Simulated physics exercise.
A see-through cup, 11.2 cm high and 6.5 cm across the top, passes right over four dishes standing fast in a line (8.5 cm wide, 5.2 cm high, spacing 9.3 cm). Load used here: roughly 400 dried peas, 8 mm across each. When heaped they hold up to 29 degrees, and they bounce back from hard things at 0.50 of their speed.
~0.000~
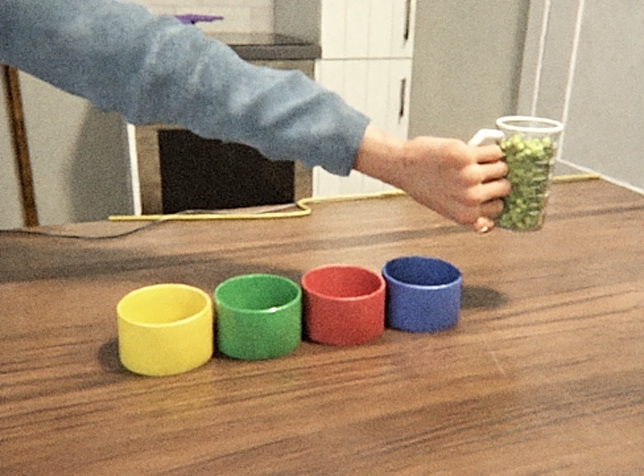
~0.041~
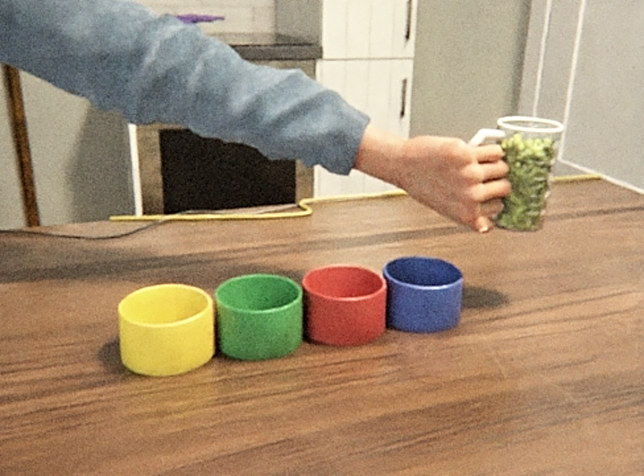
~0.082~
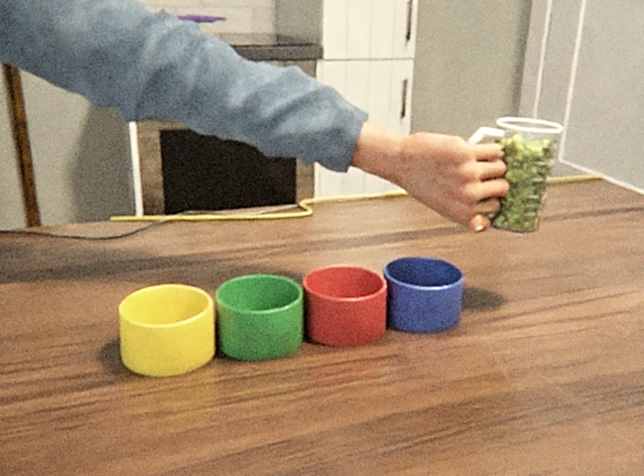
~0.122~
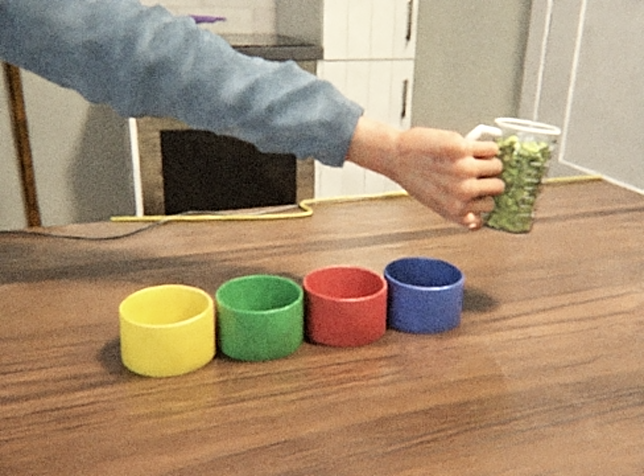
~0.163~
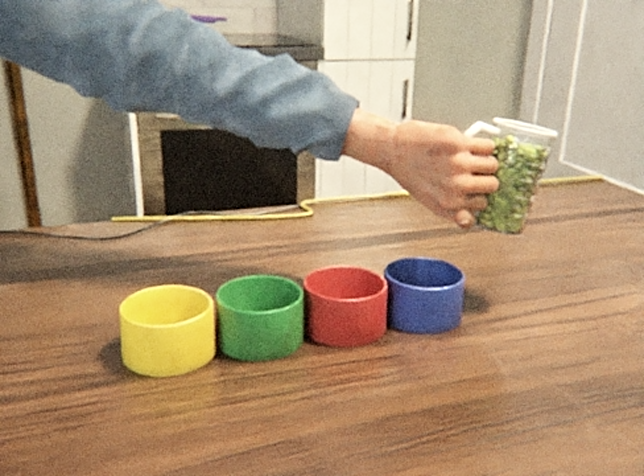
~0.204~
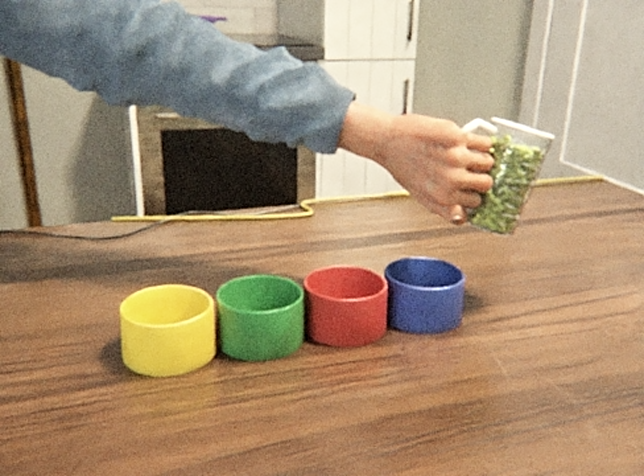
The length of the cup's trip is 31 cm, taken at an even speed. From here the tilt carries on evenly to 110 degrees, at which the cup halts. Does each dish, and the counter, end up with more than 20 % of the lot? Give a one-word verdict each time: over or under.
Verdicts: Red over, blue over, green under, yellow under, counter under.
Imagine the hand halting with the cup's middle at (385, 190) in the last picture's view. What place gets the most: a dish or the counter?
Result: Biggest portion at blue.
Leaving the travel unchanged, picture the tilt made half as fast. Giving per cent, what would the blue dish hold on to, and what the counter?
Then the blue dish would get 0 and the counter 0.
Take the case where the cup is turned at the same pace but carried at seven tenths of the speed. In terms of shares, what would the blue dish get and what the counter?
Result - blue dish: 60; counter: 30.
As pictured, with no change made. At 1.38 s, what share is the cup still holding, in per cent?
Near 40 per cent of the load.
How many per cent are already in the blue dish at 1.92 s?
Some 45 in a hundred by then.
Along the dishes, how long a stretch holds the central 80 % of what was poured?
Length: About 13 cm.
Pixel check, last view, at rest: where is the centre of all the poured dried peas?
Once everything settles, the centre is around (383, 307).
After 0.91 s, tilt 91 degrees; cup holds 100 %.
After 1.38 s, tilt 110 degrees; cup holds 40 %, red 5 %, blue 40 %.
After 1.92 s, tilt 110 degrees; cup holds 5 %, red 40 %, blue 45 %.
In the end, at 2.5 s, red 45 %, blue 45 %, green 0 %, yellow 0 %, counter 10 %.
